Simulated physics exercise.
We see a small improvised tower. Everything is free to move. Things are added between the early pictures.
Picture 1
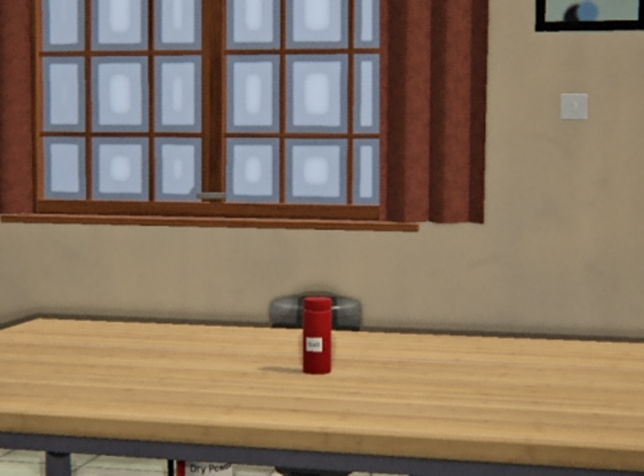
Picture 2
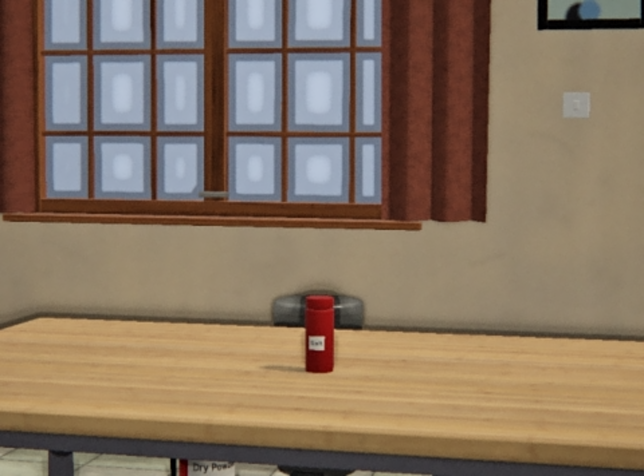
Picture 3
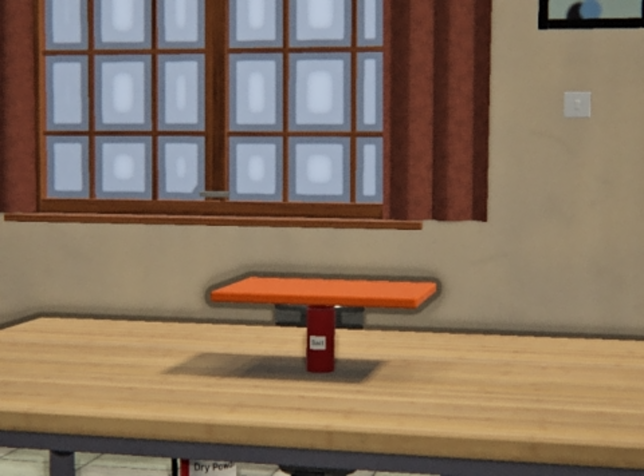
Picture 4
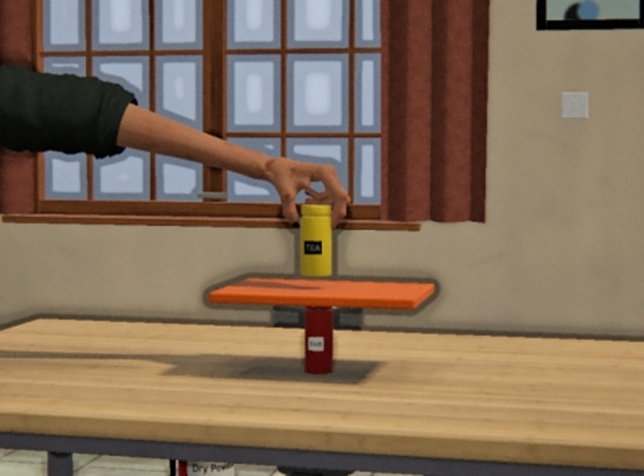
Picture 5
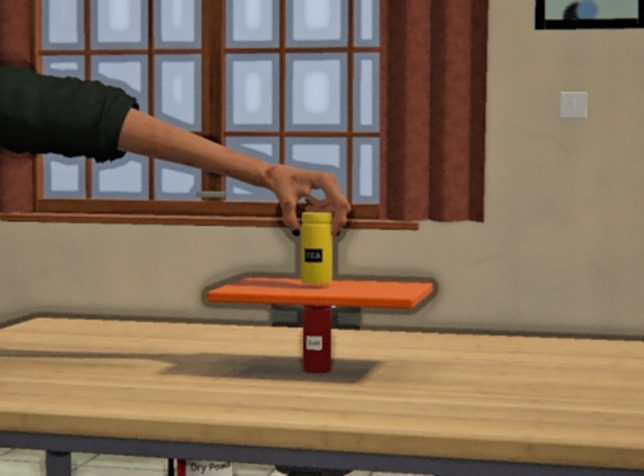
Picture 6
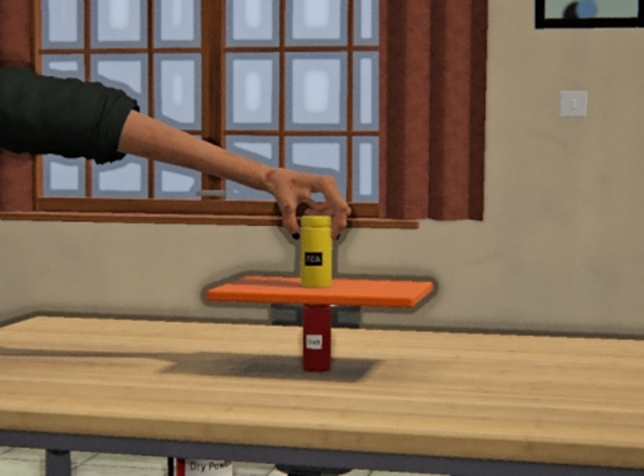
A red shaker with a pale label stands upright near the middle of a light wooden table, seen from slightly above in a room with a brown-framed window and reddish curtains behind. An orange board then appears lying flat across its top, and an arm in a dark sleeve reaches in from the left. The hand lowers a yellow shaker onto the board and keeps hold of it, while the view barely shifts.
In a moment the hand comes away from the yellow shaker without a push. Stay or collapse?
It keeps its balance.
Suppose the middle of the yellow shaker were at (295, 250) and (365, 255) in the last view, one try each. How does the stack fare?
First, it holds; second, it loses its balance.
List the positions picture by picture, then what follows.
In the first frame, the last thing is not in view yet; red shaker (317, 335).
In the second frame, the last thing is not in view yet; red shaker (320, 334).
In the third frame, the last thing is not in view yet; red shaker (321, 334).
The fourth frame shows coming down; yellow shaker (316, 240); red shaker (319, 335).
The fifth frame shows coming down; yellow shaker (317, 248); red shaker (317, 334).
The sixth frame shows set down, still held; yellow shaker (316, 251); red shaker (317, 333).
Then, 0.30 s past the last view, nothing moves.
Then, 0.70 s past the last view, yellow shaker resting near (316, 252).
Finally, all 3 still in place. Final places as the last picture's camera would see them, yellow shaker near (316, 252). The stack holds.
